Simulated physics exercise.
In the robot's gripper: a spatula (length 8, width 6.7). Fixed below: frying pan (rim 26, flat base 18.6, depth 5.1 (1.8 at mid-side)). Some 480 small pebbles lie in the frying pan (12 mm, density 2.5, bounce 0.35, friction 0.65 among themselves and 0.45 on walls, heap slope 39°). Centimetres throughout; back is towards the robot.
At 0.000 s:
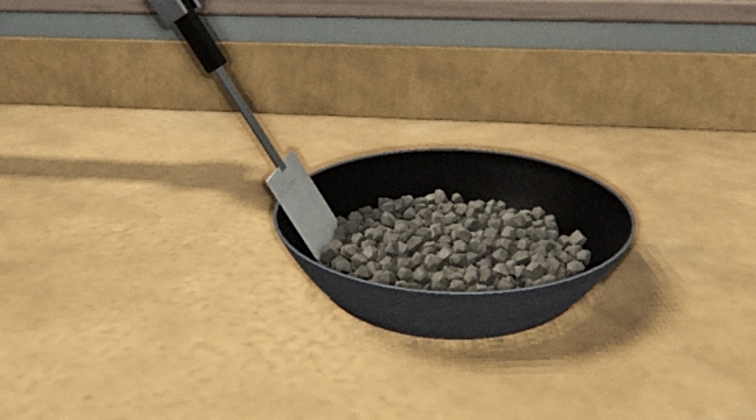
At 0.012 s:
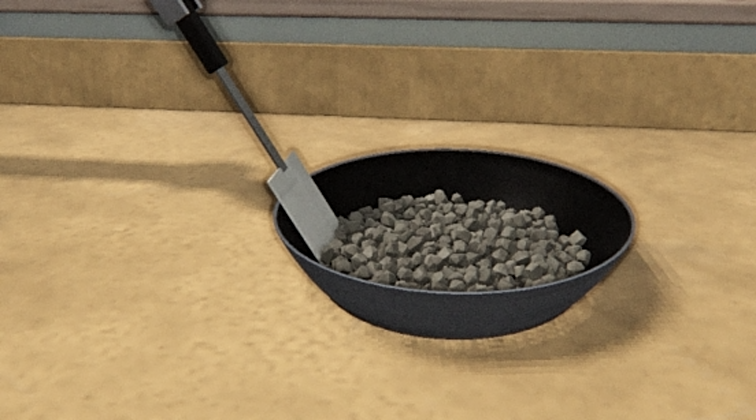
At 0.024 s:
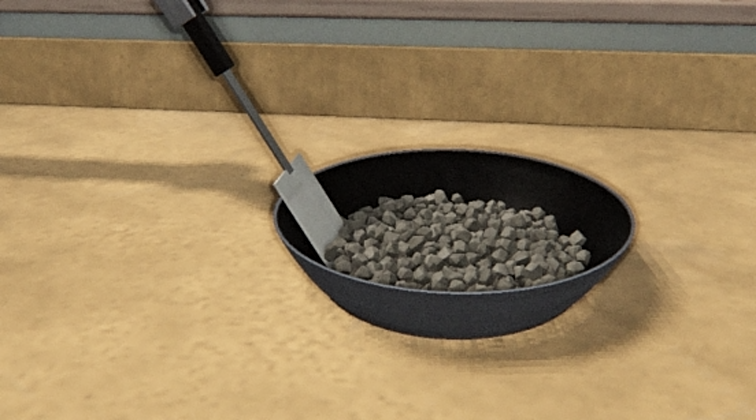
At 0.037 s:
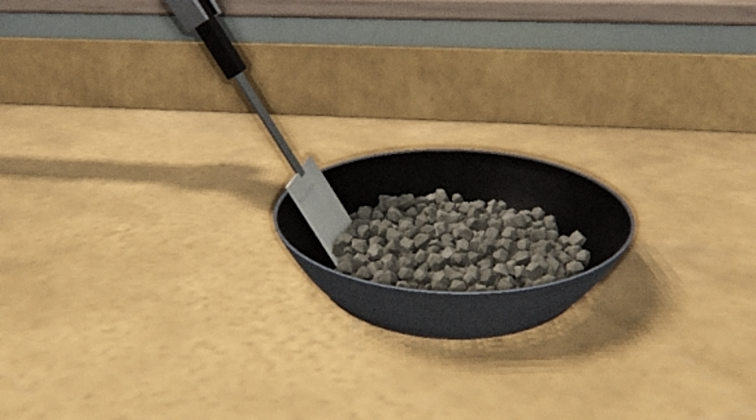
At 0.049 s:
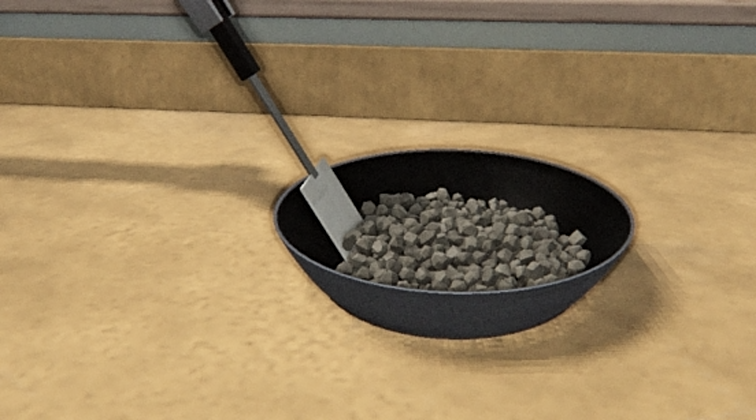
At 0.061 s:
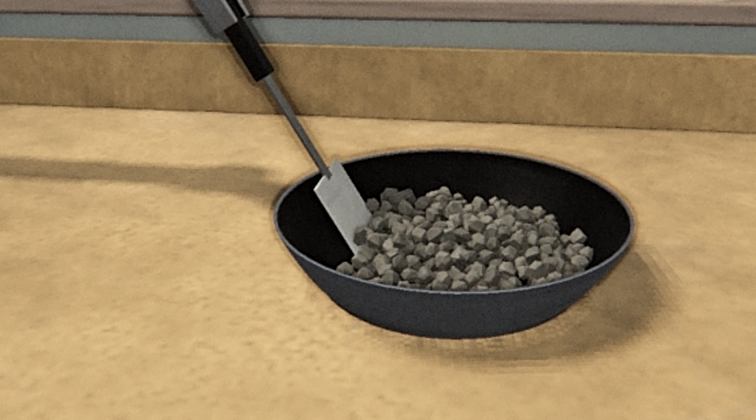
A dark frying pan full of small grey pebbles sat on a tan surface, and a spatula at its left side slid slowly to the right, nudging the nearest pebbles a little.
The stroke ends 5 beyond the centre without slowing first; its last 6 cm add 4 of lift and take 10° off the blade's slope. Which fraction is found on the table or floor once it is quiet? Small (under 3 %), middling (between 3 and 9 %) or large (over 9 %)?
On the table or floor the share is middling, between 3 and 9 %.
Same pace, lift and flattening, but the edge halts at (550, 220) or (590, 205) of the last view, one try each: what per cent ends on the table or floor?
Some 15 and 25 per cent.
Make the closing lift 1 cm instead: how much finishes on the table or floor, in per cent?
About 0 per cent.
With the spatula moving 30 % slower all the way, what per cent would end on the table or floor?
Then about 0 per cent.
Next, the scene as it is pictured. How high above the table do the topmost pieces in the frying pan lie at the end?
Roughly 6.5 cm.
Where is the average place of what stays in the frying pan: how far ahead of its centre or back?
Roughly 4.0 cm ahead.
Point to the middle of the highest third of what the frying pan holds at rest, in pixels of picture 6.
Near (569, 237).
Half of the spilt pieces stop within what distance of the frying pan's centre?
Some 24 cm.
After 0.10 s, sloping 60°, highest piece 6 above the table; 475 in the frying pan.
After 0.14 s, sloping 56°, highest piece 6 above the table; 475 in the frying pan.
After 0.36 s, sloping 50°, highest piece 7 above the table; 450 in the frying pan, 20 on the table or floor, 5 on the blade or in flight.
After 1.41 s, sloping 50°, highest piece 6 above the table; 449 in the frying pan, 26 on the table or floor.
At rest, 449 in the frying pan, 26 on the table or floor. That is 5 % on the table or floor.
